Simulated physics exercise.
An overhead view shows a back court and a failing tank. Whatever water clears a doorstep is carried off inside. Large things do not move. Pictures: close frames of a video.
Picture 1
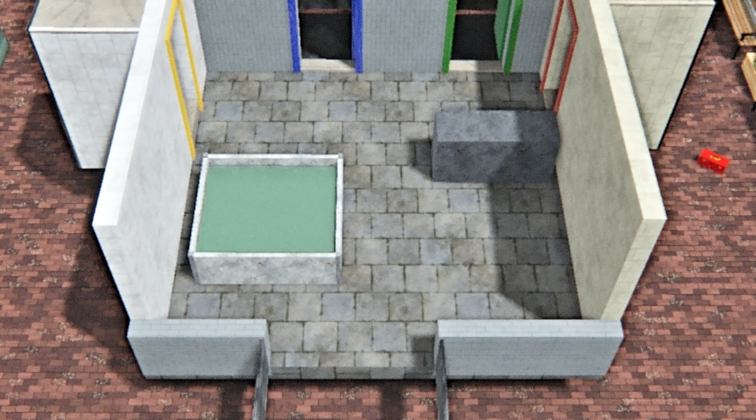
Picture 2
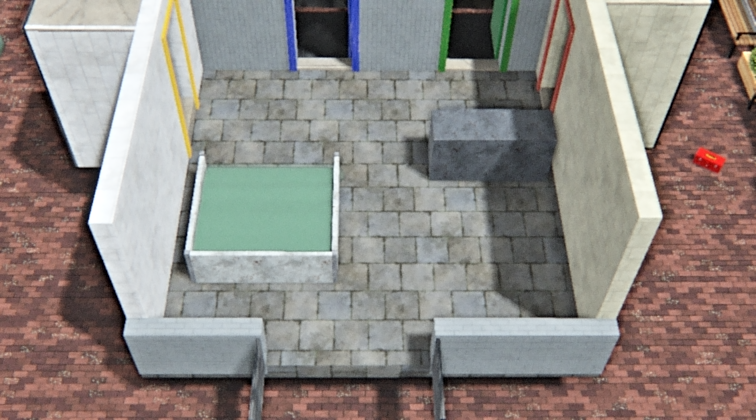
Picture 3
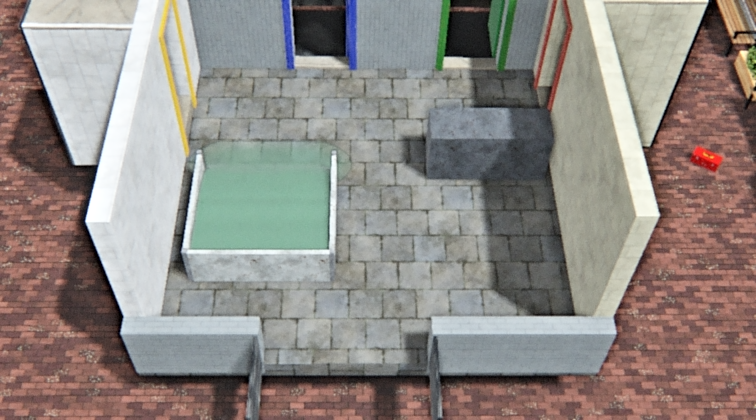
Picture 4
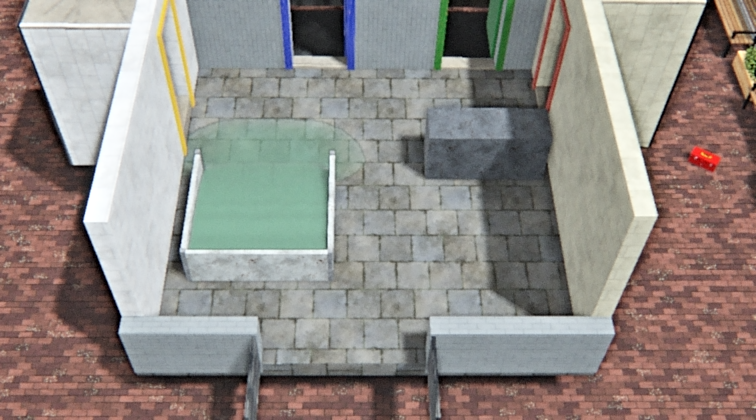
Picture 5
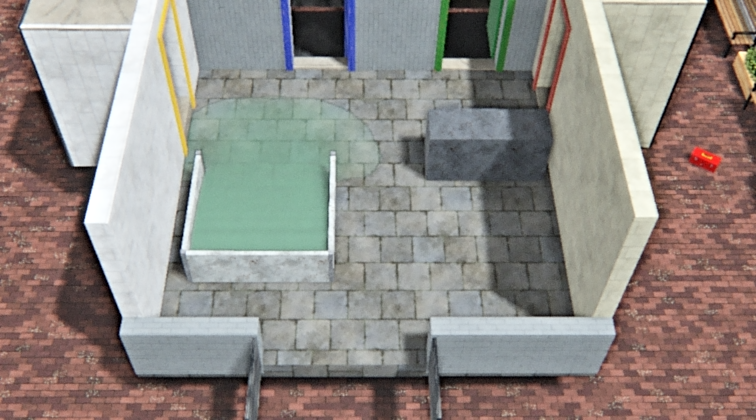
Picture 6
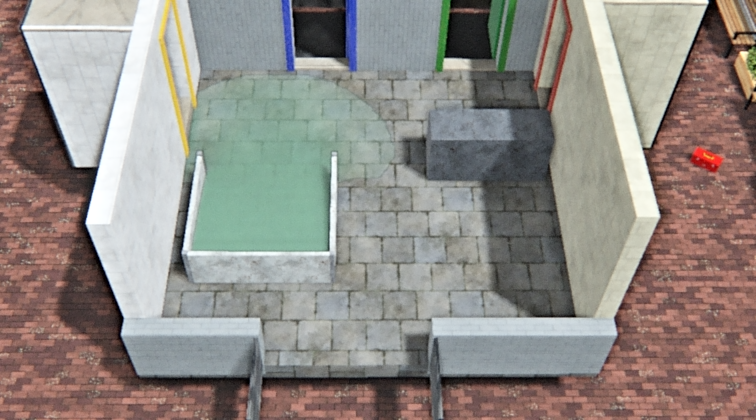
Pale green water pours out of a white-walled tank once its far side is gone, spreading in a widening rounded sheet across the grey paved court toward the back wall, while the dark grey block on the right stays still.
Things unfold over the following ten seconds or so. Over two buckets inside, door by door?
One by one: I expect the blue door to go over the limit; I expect the red door to go over the limit; I expect the green door to go over the limit; I expect the yellow door to stay within two buckets.
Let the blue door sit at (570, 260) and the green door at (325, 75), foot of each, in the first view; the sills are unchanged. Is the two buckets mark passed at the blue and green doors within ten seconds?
Then: Blue door stays within the limit; green door exceeds the limit.
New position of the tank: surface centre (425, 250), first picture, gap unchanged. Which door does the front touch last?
The yellow one.
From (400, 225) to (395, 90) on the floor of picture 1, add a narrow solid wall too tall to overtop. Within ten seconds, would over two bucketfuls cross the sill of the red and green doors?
Then it goes like this: Red door falls below the limit, green door falls below the limit.
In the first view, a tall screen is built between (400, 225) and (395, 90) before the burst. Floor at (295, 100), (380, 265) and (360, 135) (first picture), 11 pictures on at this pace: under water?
In order: Soaked, untouched, soaked.
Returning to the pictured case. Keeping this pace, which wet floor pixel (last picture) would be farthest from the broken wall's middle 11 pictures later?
My estimate: Roughly (497, 75).
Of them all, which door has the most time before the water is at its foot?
My answer: The red-painted one.
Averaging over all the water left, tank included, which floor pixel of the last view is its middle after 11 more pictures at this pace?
It is around (273, 148).
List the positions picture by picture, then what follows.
The water tank at (270, 207) is whole and still, in the first frame.
The front is at a hidden place, out from the gap on the water tank's far side, in the second frame.
Water pours out on the water tank's far side and has run to a hidden place, in the third frame.
Water pours out on the water tank's far side and has run to (187, 143), in the fourth frame.
Water pours out on the water tank's far side and has run to (196, 116), in the fifth frame.
Water pours out on the water tank's far side and has run to (244, 79), in the sixth frame.
A moment on, water covers 30 % of the floor; the blue door over two buckets in, the red door not reached, the green door not reached, the yellow door wet at the sill, nothing in.
Next, water covers 35 % of the floor; the blue door far over two buckets in, the red door not reached, the green door wet at the sill, nothing in, the yellow door wet at the sill, nothing in.
Then, water covers 45 % of the floor; the blue door far over two buckets in, the red door wet at the sill, nothing in, the green door under two buckets in, the yellow door wet at the sill, nothing in.
Later, water covers 65 % of the floor; the blue door far over two buckets in, the red door over two buckets in, the green door under two buckets in, the yellow door wet at the sill, nothing in.
In the end, water covers 90 % of the floor; the blue door far over two buckets in, the red door over two buckets in, the green door over two buckets in, the yellow door wet at the sill, nothing in.
